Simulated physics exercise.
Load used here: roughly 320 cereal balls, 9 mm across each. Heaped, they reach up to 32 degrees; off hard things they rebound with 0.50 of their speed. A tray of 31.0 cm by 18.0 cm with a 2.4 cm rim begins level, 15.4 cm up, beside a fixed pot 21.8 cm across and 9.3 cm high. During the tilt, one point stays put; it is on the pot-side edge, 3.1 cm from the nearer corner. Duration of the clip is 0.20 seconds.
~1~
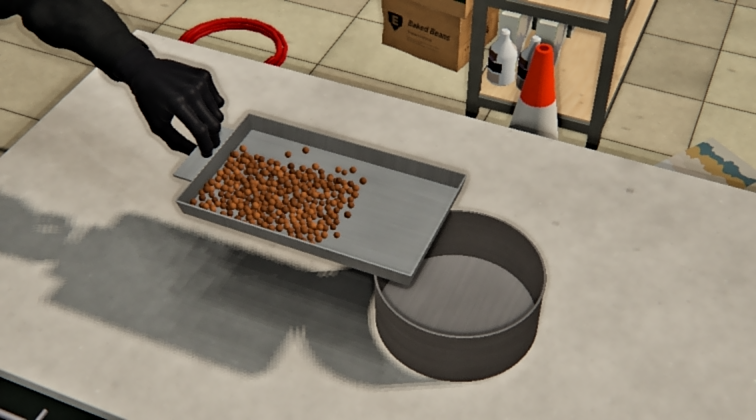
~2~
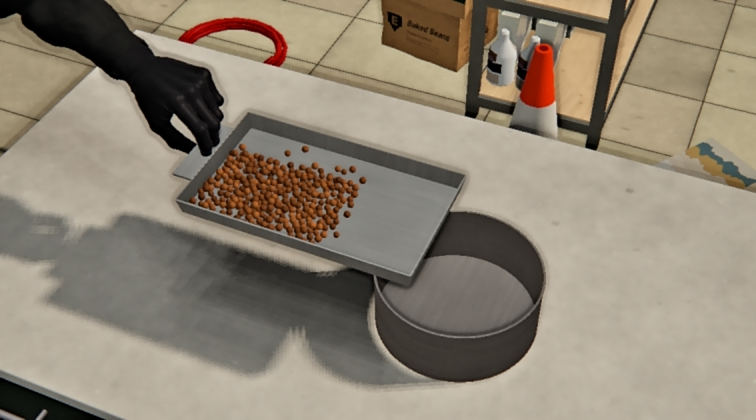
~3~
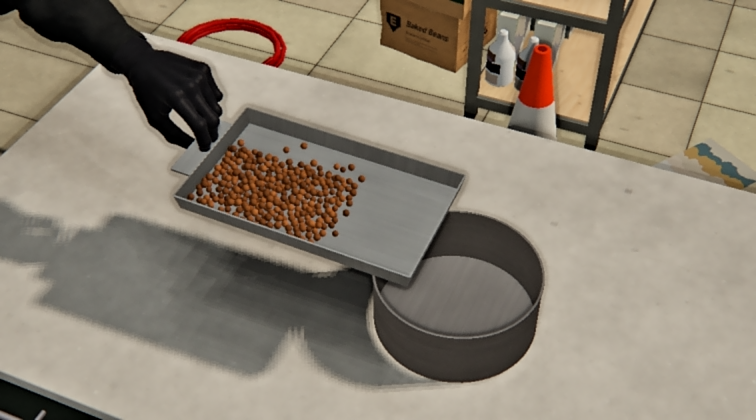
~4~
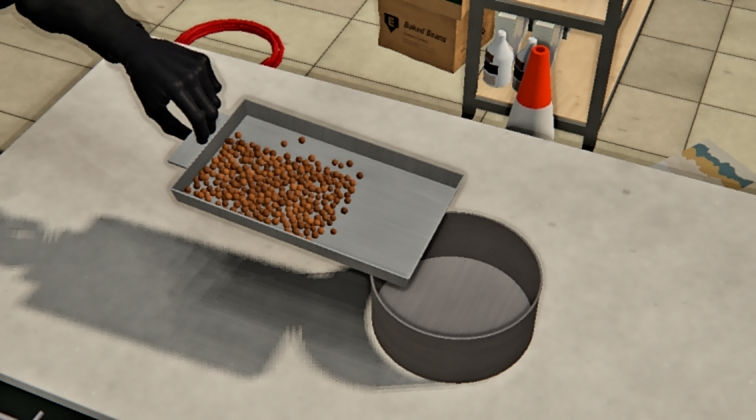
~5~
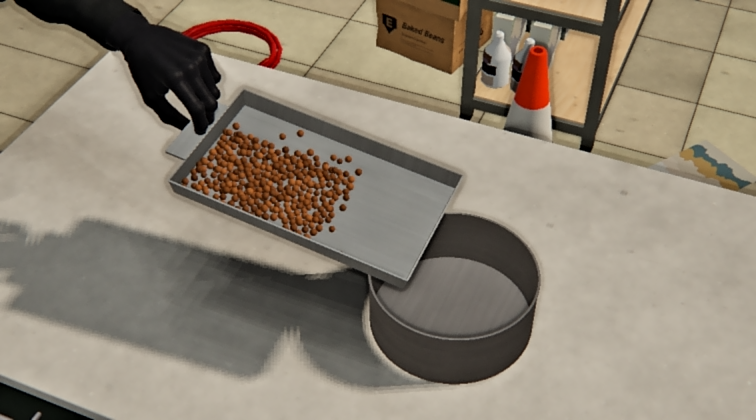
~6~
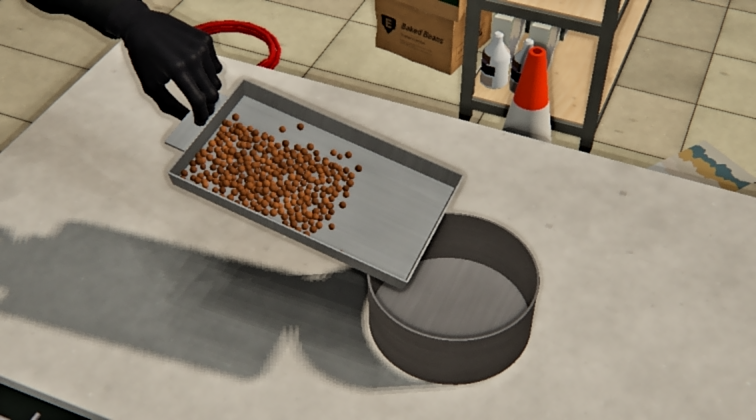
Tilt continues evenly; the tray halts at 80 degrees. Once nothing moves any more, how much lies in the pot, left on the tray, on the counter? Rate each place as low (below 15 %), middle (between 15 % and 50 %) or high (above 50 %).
Ratings: Pot middle; left on the tray middle; counter middle.
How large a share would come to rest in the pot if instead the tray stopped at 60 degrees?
Around 25 %, I reckon.
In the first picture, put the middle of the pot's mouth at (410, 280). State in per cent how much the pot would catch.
Close to 40 in a hundred.
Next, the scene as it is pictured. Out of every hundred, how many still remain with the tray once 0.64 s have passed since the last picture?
About 80 per cent.
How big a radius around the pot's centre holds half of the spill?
About 22 cm from the centre.
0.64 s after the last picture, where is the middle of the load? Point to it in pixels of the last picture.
Approx. (423, 252).
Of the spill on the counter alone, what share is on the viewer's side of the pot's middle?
I'd put it at around 100 per cent.
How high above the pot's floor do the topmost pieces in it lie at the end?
About 2.0 centimetres.
Then, 0.38 s after the last picture, tilt 44 degrees; the tray holds 100 %, the pot 0 %.
Then, 0.64 s after the last picture, tilt 67 degrees; the tray holds 80 %, the pot 5 %.
Then, 1.01 s after the last picture, tilt 80 degrees; the tray holds 40 %, the pot 35 %.
In the end, pot 45 %, tray 35 %, counter 20 %.
